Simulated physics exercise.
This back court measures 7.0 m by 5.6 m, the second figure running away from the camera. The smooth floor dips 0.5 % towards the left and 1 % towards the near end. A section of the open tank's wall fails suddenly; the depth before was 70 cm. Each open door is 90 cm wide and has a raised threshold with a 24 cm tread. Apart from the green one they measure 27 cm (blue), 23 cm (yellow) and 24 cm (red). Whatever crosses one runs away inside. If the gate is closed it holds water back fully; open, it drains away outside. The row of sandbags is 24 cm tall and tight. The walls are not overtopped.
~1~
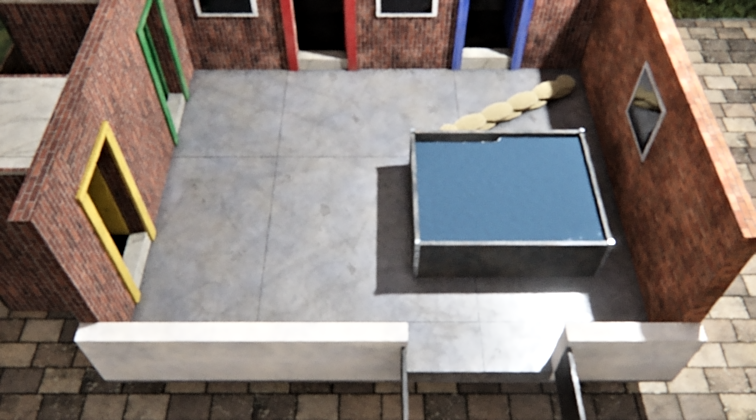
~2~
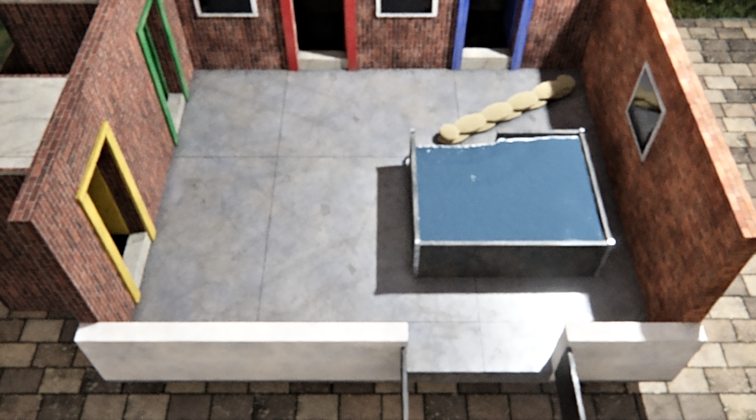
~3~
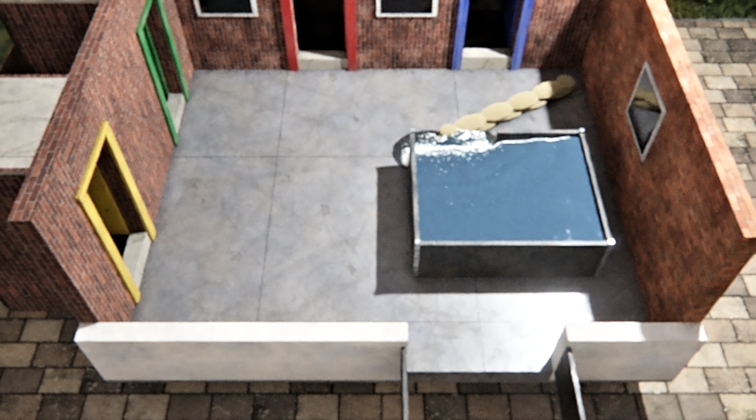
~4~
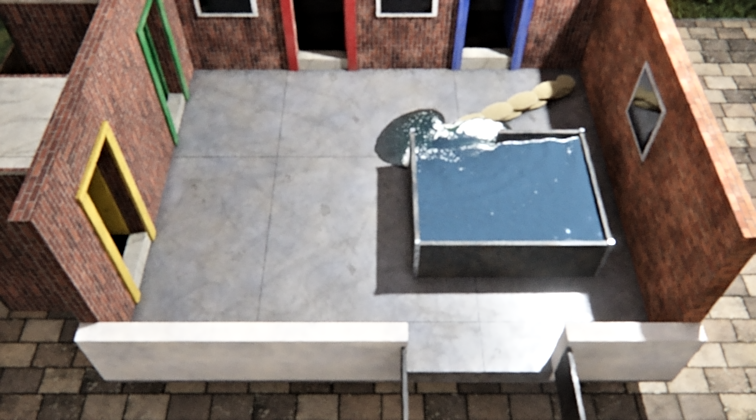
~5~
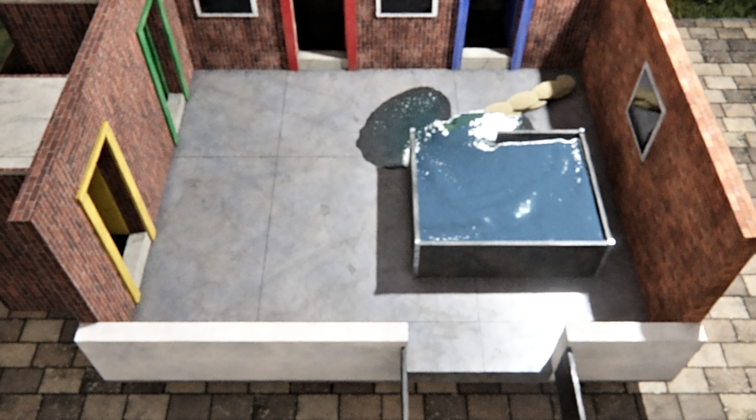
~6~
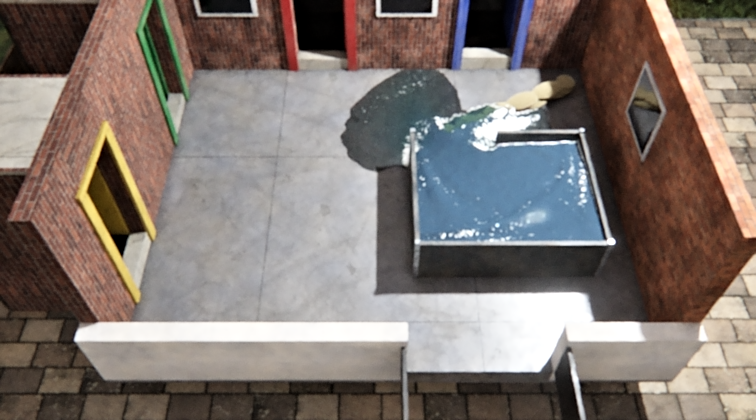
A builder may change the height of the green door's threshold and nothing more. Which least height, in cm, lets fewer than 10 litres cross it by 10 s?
Close to 23 cm is just enough.
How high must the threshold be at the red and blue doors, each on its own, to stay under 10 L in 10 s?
About 18 cm at red and 16 cm at blue.
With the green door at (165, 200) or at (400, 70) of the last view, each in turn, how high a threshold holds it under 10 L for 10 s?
About 7.5 and 28 cm.
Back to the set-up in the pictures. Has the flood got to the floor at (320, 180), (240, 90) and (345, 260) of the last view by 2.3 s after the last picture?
In turn: Dry, wet, still dry.
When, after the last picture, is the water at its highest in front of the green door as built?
Near 2.8 s.
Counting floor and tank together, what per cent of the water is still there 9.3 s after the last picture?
Roughly 94 in a hundred.
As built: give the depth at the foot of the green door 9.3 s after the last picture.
About 11.5 cm.
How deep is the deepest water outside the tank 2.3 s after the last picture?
About 34 cm.
Then, 0.7 s after the last picture water covers 25 % of the floor, deepest (50 cm) near (450, 150); it has not reached the green door.
Then, 2.3 s after the last picture water covers 45 % of the floor, deepest (34 cm) near (194, 70); 24 cm at the green door, 2 litres in over its 19 cm threshold.
Then, 9.3 s after the last picture water covers 95 % of the floor, deepest (16 cm) near (164, 295); 12 cm at the green door, 28 litres in over its 19 cm threshold.
At the green door as built, the water peaked near 25 cm, 2.7 s after the last picture.
Run again over the same 10 s with other heights there, 32 litres in over 18.5 cm, 1 litre over 29 cm. The limit of 10 litres is kept from about 23 cm up.
